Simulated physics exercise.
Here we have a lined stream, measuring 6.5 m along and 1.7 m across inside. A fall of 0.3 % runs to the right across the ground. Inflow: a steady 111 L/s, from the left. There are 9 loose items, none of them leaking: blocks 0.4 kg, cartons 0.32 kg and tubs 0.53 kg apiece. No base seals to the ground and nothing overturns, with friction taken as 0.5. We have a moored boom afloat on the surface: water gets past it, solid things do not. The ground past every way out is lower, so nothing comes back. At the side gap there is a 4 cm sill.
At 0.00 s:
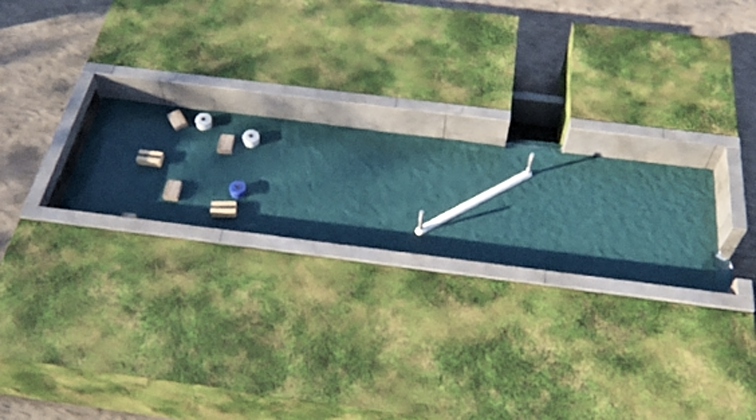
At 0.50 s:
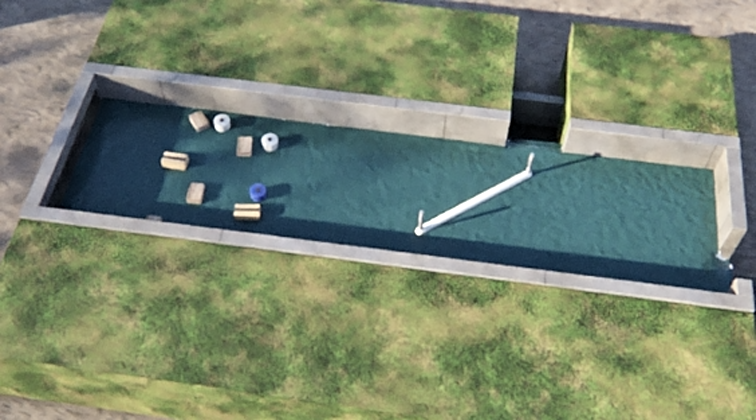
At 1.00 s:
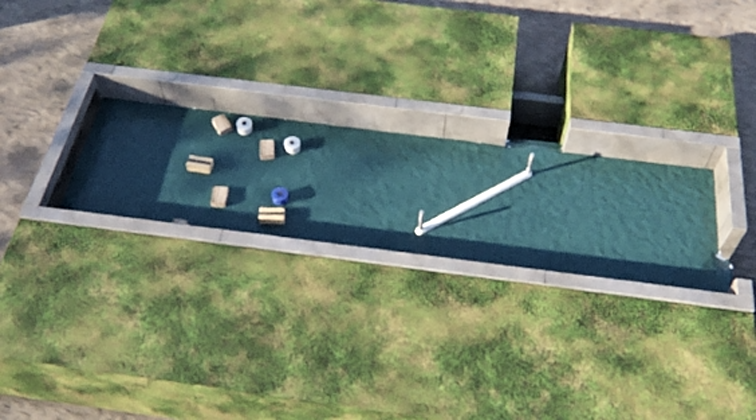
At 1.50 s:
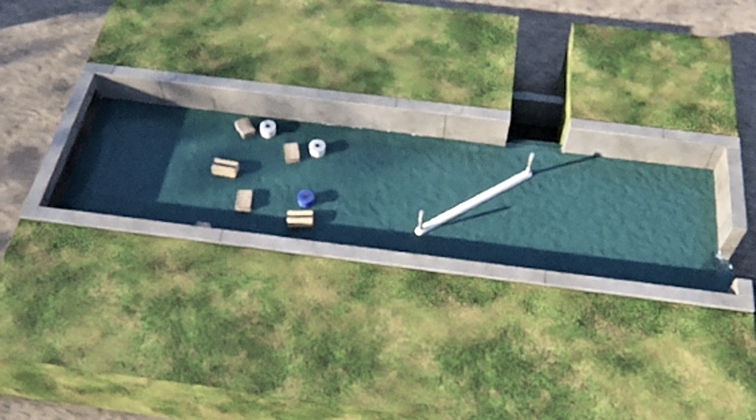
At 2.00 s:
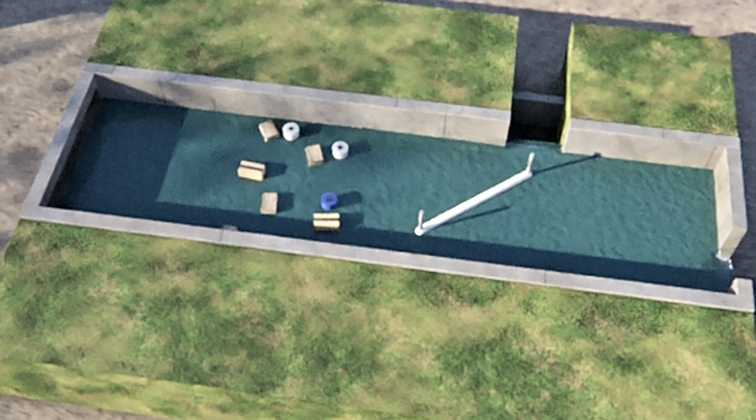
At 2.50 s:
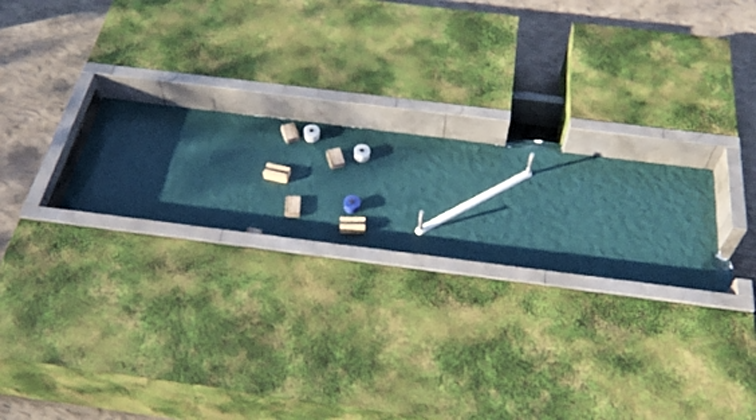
The clip opens on a concrete-lined channel of dark water between grassy banks, with cartons and tubs, one of them blue, floating near the left end. The loose group drifts steadily rightward, keeping roughly the same spacing, and nears the slanted white boom, which stays in place throughout.
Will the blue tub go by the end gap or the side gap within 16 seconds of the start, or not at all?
For the blue tub, the answer is the side route.
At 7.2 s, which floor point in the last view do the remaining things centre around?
Mean position: Approximately (484, 206).
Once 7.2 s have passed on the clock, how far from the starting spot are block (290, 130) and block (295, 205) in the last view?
The first is off by 300 cm, the second by 250 cm.
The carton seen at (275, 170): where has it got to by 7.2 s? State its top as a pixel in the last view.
It should be close to pixel (475, 184).
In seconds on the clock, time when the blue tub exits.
Around 9.0 seconds.
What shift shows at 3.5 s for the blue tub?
Close to 150 cm.
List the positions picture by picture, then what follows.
The first frame shows the blue tub at (238, 187), afloat; 15 cm deep round most things; 0 of 9 have shifted.
The second frame shows the blue tub at (258, 190) floats, 21 cm from its start; about 1820 L in view; 9 of 9 have shifted.
The third frame shows the blue tub at (280, 194), afloat, 44 cm from its start; about 1820 L in view; 9 of 9 have shifted.
The fourth frame shows the blue tub at (306, 197) floats, 70 cm from its start; about 1830 L in view; 9 of 9 have shifted.
The fifth frame shows the blue tub at (329, 199), afloat, 93 cm from its start; 16 cm deep round most things; 9 of 9 have shifted.
The sixth frame shows the blue tub at (352, 202) floats, 116 cm from its start; 16 cm deep round most things; 9 of 9 have shifted.
After 3.5 s the blue tub is near (397, 208), 1.6 m from its start, afloat; 0 of 9 are out; 9 afloat.
After 7.2 s the blue tub is near (497, 174), 2.6 m from its start, afloat; 1 of 9 are out; 8 afloat.
After 12.0 s the blue tub has gone out by the side gap; 6 of 9 are out; 3 afloat.
After 16.0 s the blue tub has gone out by the side gap; 9 of 9 are out; 0 afloat.
